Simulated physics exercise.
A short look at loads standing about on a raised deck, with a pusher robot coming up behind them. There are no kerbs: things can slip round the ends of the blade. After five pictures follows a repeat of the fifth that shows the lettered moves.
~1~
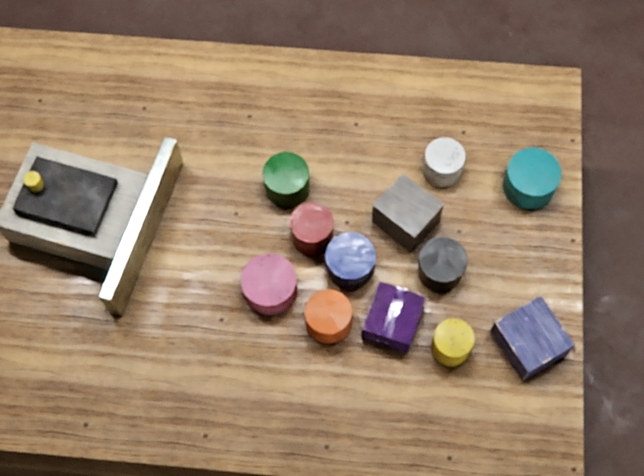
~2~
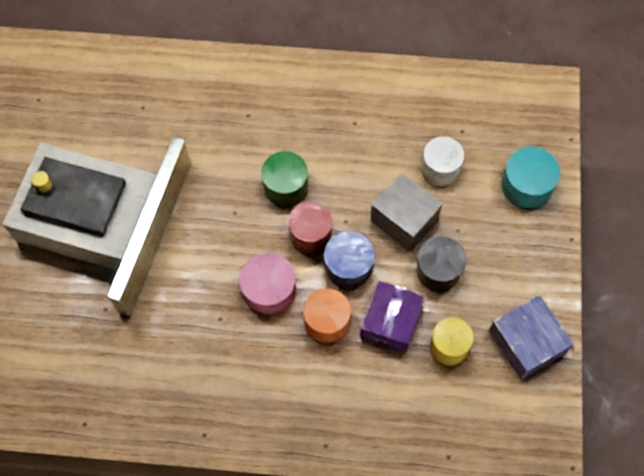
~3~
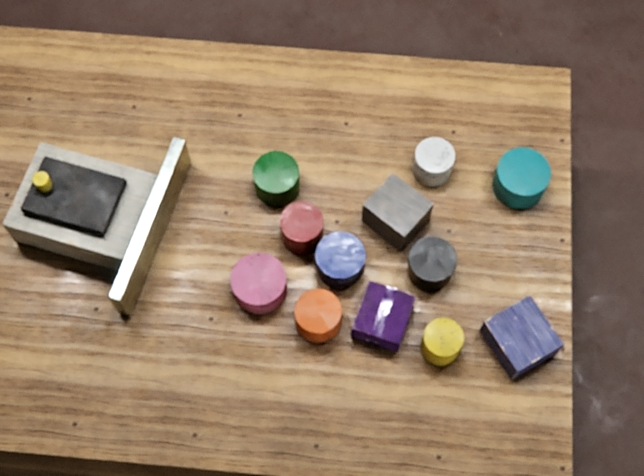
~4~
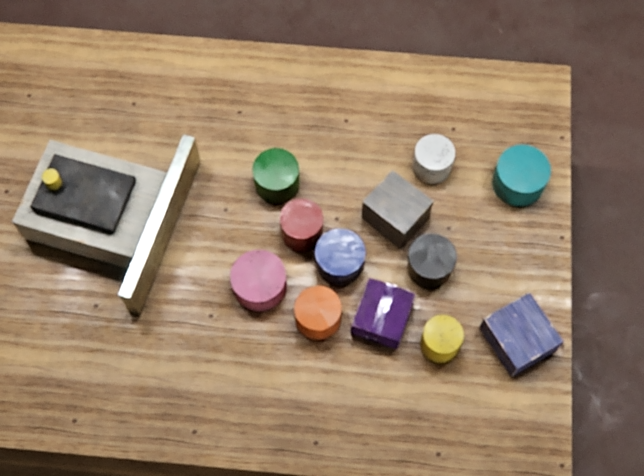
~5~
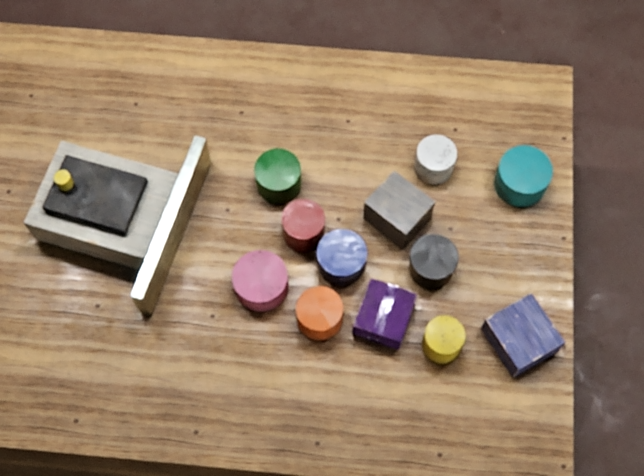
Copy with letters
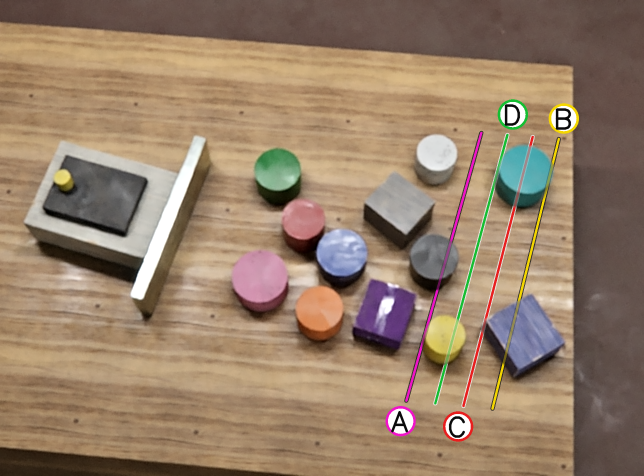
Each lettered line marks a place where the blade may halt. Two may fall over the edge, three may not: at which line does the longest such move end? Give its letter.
C is the last line within the limit.
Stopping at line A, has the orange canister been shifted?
Yes.
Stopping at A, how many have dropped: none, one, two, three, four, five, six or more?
By then, none.
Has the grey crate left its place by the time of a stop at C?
Yes.
On the copy, A at (446, 259); B at (528, 266); C at (500, 264); D at (473, 262).
On C. First, robot (220, 205); orange canister (340, 328); purple box (389, 317).
Then, robot (338, 215); yellow canister (501, 384); grey crate (486, 232).
Finally, robot (431, 223); grey crate (577, 249); black pail (570, 302); none fallen.
By contrast, A is within the limit but short; B drops three; D is within the limit but short.
